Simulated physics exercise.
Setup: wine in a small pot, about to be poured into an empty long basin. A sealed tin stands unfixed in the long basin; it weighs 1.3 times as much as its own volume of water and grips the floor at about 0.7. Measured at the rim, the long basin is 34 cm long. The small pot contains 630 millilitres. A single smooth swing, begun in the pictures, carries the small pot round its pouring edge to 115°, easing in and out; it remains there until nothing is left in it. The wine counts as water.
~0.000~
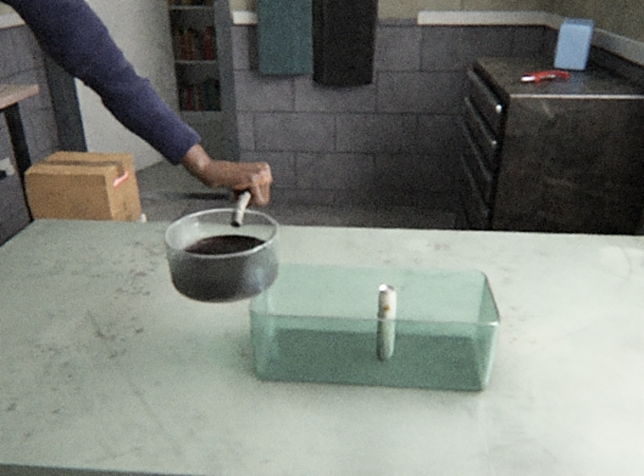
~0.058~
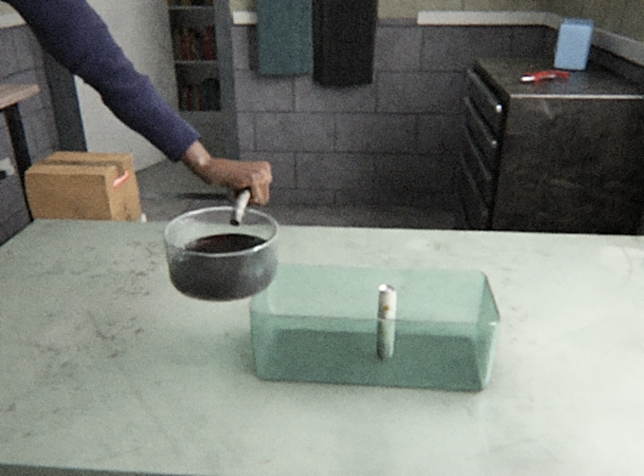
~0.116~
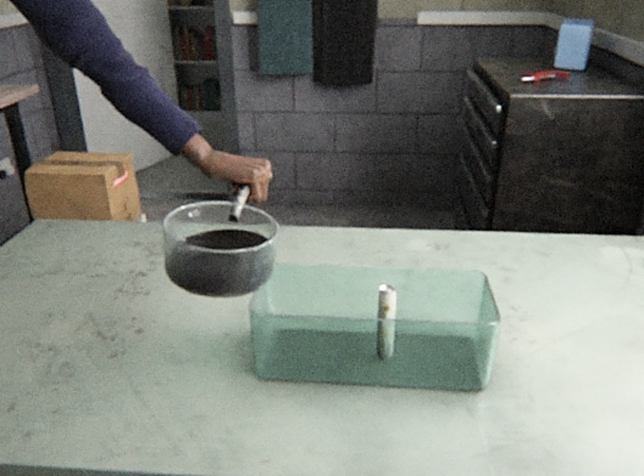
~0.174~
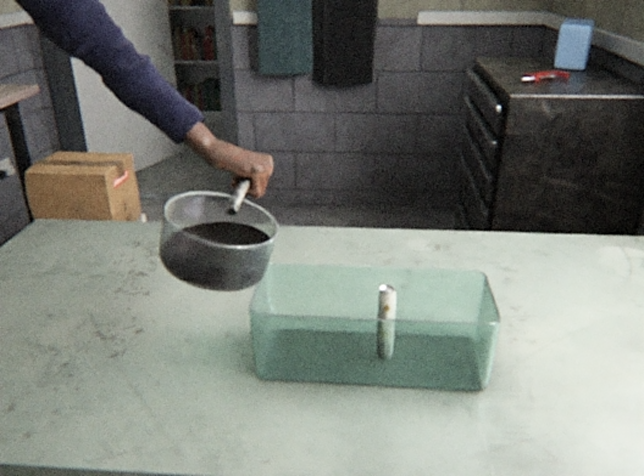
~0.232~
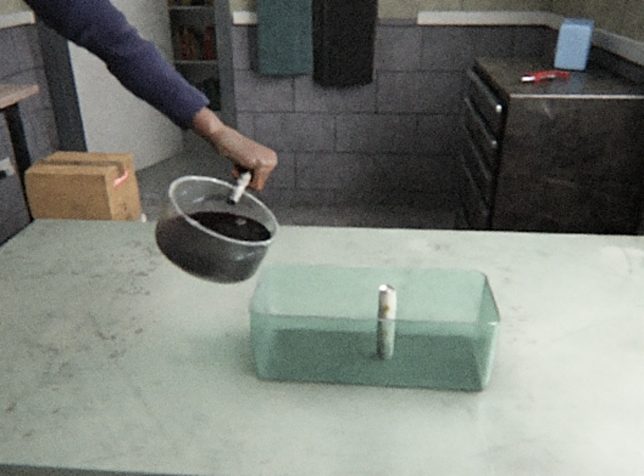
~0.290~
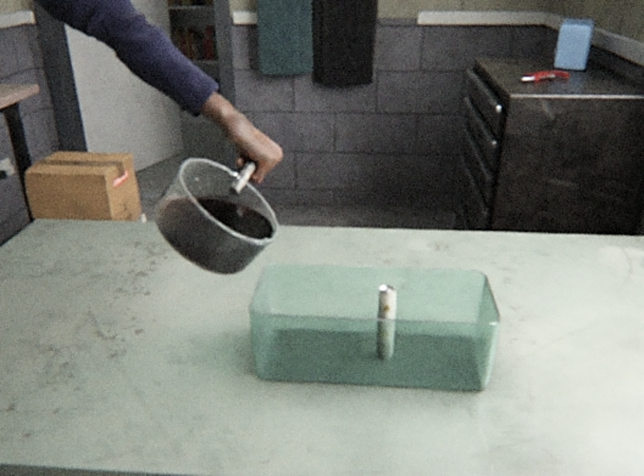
We see a hand holding a small clear pot of dark liquid above a table, left of a long green see-through basin with a pale stick-like object; the hand gradually tilts the pot toward the right, its left side rising.
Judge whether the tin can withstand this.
It cannot withstand it and falls over.
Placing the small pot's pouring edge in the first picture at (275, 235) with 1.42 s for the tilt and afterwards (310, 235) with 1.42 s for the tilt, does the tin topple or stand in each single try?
Try 1: Still standing; try 2: Tipped over.
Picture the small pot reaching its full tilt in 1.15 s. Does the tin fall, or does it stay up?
Result: Tin upright.
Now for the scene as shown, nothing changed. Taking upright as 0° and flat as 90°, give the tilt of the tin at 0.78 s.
Measured tilt, approx.: 5 degrees.
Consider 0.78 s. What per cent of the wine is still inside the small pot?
I'd estimate some 2 per cent.
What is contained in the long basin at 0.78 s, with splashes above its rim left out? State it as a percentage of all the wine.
Around 90 in a hundred.
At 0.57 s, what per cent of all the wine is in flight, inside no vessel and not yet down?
My guess is roughly 58 %.
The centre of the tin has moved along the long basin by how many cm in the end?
Looks like roughly 8.5 cm in total.
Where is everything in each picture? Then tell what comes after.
In the first picture, it leans 0°; its right rim is at (277, 234); the wine meets the walls at (175, 253) and (276, 257); the long basin's rim runs from (257, 288) to (493, 297); the tin's top is at (387, 292).
In the second picture, it leans 2°; its right rim is at (277, 234); the wine meets the walls at (174, 252) and (276, 255).
In the third picture, it leans 7°; its right rim is at (277, 234); the wine meets the walls at (170, 247) and (274, 250).
In the fourth picture, it leans 15°; its right rim is at (277, 234); the wine meets the walls at (166, 237) and (272, 243).
In the fifth picture, it leans 26°; its right rim is at (276, 234); the wine meets the walls at (162, 222) and (272, 237).
In the sixth picture, it leans 39°; its right rim is at (276, 234); the wine meets the walls at (163, 204) and (274, 230).
After 0.57 s the tilt is 102° and 30 per cent is still to pour; the tin stands where it began.
After 0.78 s the tilt is 115° and 2 per cent is still to pour; the tin leans 7°.
After 1.00 s the tilt is 115° and 0 per cent is still to pour; the tin leans 40°.
After 1.23 s the tilt is 115° and 0 per cent is still to pour; the tin lies on its side.
In the end the tin lies on its side.
